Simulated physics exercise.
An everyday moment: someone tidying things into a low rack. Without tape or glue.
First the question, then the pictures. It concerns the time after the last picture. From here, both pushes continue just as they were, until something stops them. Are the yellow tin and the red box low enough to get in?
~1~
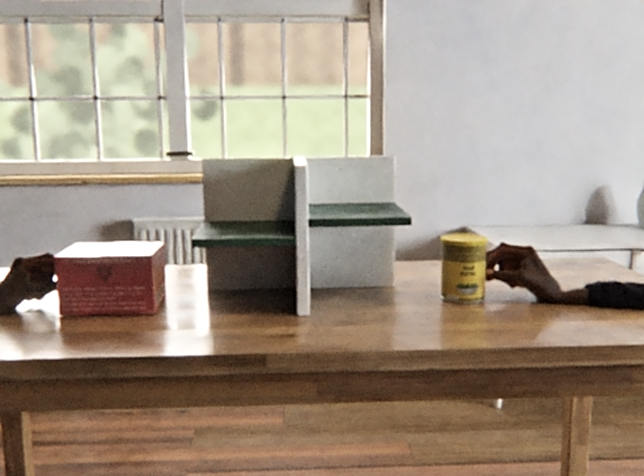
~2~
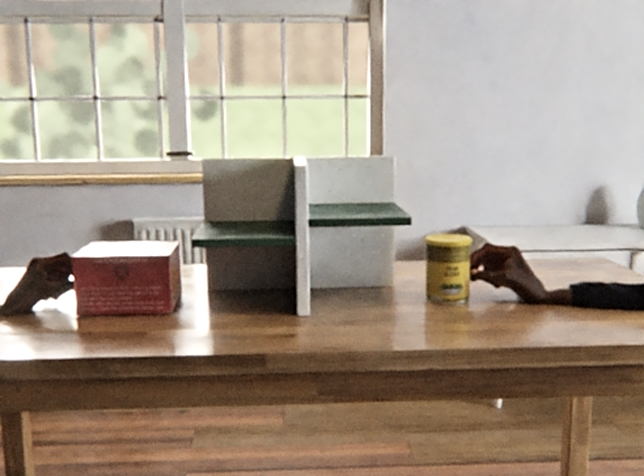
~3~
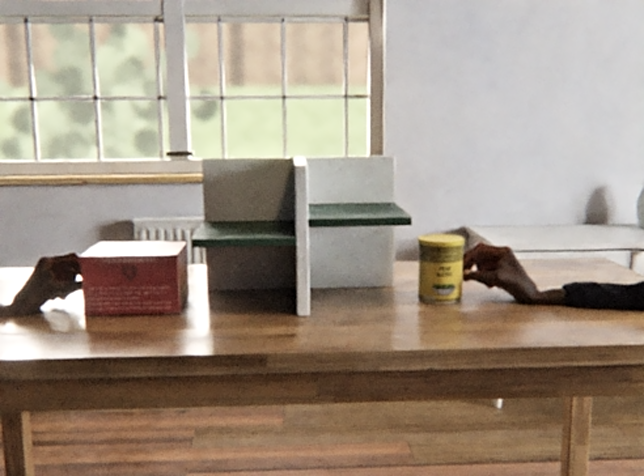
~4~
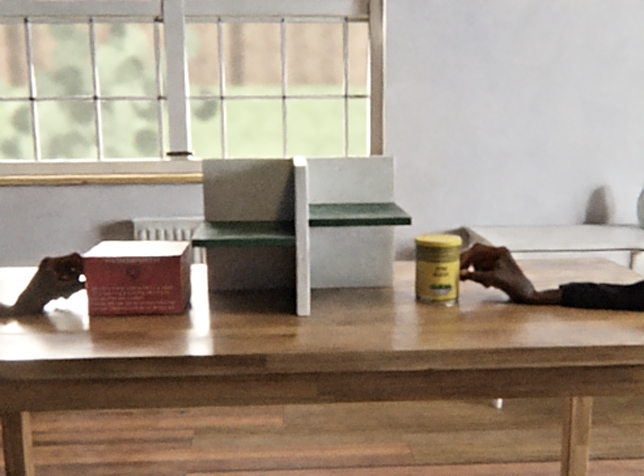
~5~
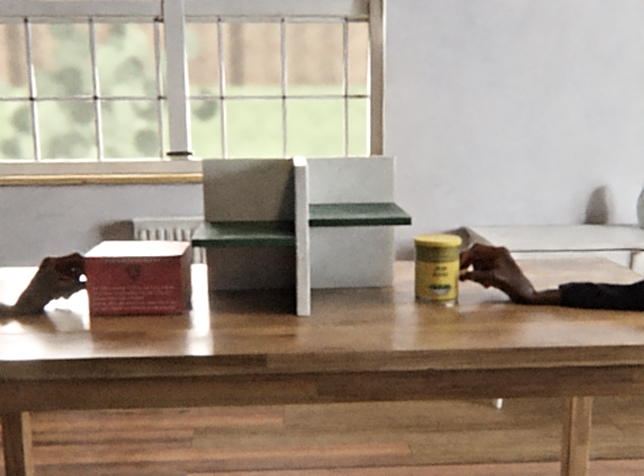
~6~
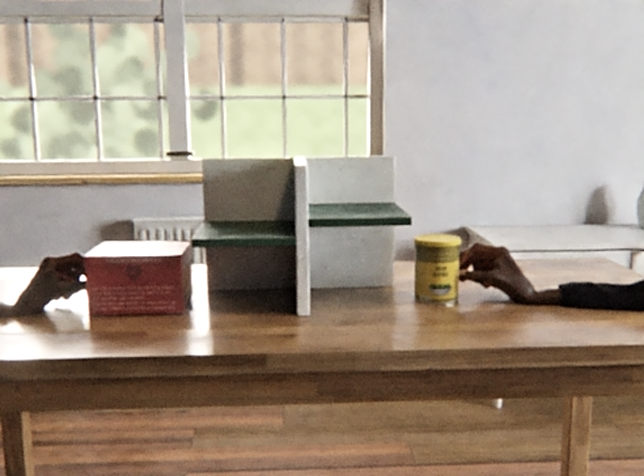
In the end the yellow tin goes under, the red box goes under.
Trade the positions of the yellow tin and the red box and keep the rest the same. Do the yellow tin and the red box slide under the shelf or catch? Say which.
Yellow tin: Clear; red box: Clear.
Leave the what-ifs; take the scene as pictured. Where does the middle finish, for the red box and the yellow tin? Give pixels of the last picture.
In the last picture, the red box sits at (246, 275) while the yellow tin sits at (374, 270).
Then, 0.46 s past the last view, yellow tin part of the way in near (401, 269); red box sliding up to the opening near (178, 276).
Finally, the yellow tin slides in, near (374, 270); the red box slides in, near (247, 275).
